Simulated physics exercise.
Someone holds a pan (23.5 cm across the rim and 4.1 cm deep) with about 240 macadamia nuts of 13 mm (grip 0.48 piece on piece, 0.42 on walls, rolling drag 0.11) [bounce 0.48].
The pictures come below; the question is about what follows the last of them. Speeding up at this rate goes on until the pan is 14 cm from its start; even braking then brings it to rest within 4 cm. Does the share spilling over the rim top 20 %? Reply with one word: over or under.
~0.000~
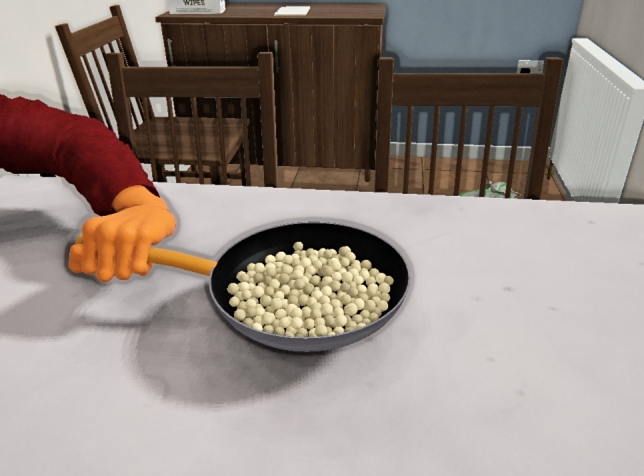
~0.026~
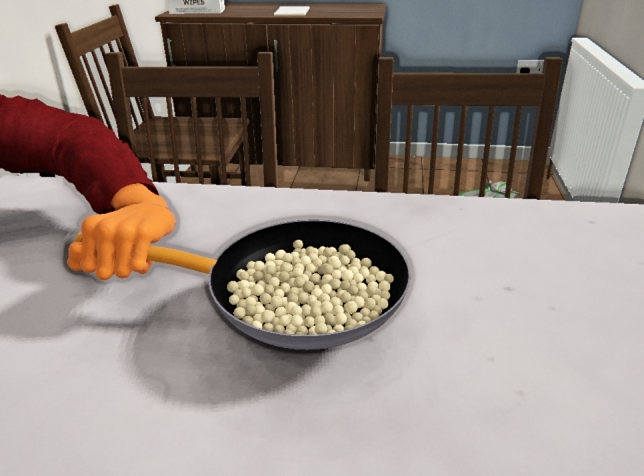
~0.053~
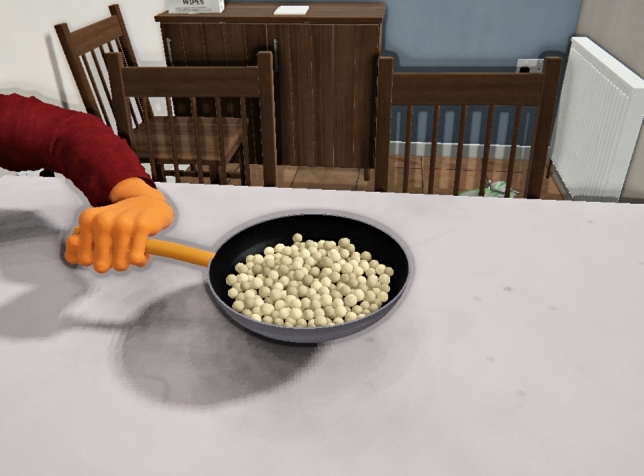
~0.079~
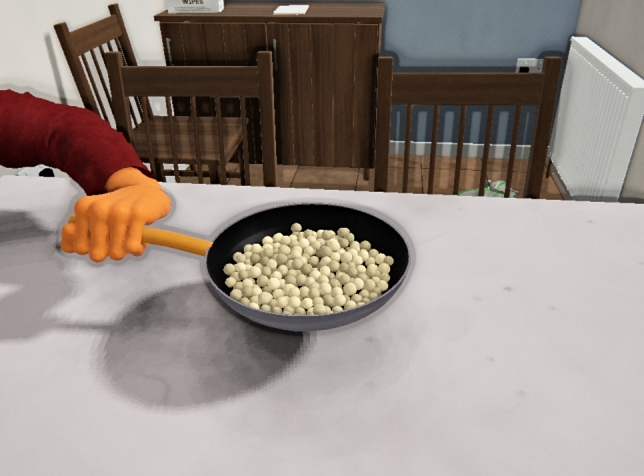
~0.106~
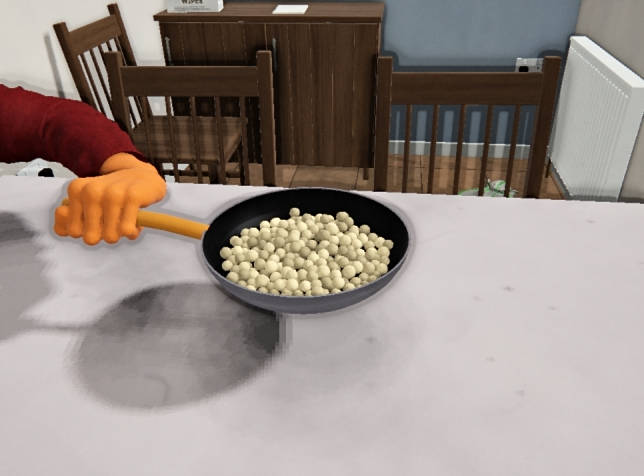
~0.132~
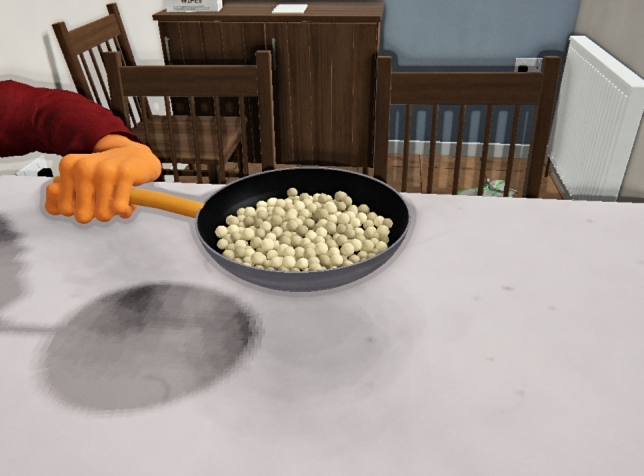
Under.
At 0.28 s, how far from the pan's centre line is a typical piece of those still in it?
Reading: Near 6.5 cm.
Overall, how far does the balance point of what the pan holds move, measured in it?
About 2.0 cm.
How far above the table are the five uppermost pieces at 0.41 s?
Around 33 cm above the table.
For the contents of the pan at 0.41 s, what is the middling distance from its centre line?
6.5 cm or so.
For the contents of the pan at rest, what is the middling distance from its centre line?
I'd put it close to 6.5 cm.
After 0.28 s, pan 55 %, in the air 45 %; middle of the pieces not yet landed near (284, 76).
After 0.41 s, pan 85 %, in the air 15 %; middle of the pieces not yet landed near (272, 84).
After 0.52 s, pan 100 %; middle of the pieces not yet landed near (273, 147).
Then, at 0.63 s, pan 100 %; middle of the pieces not yet landed near (276, 151).
By 1.1 s all is still; pan 100 %.
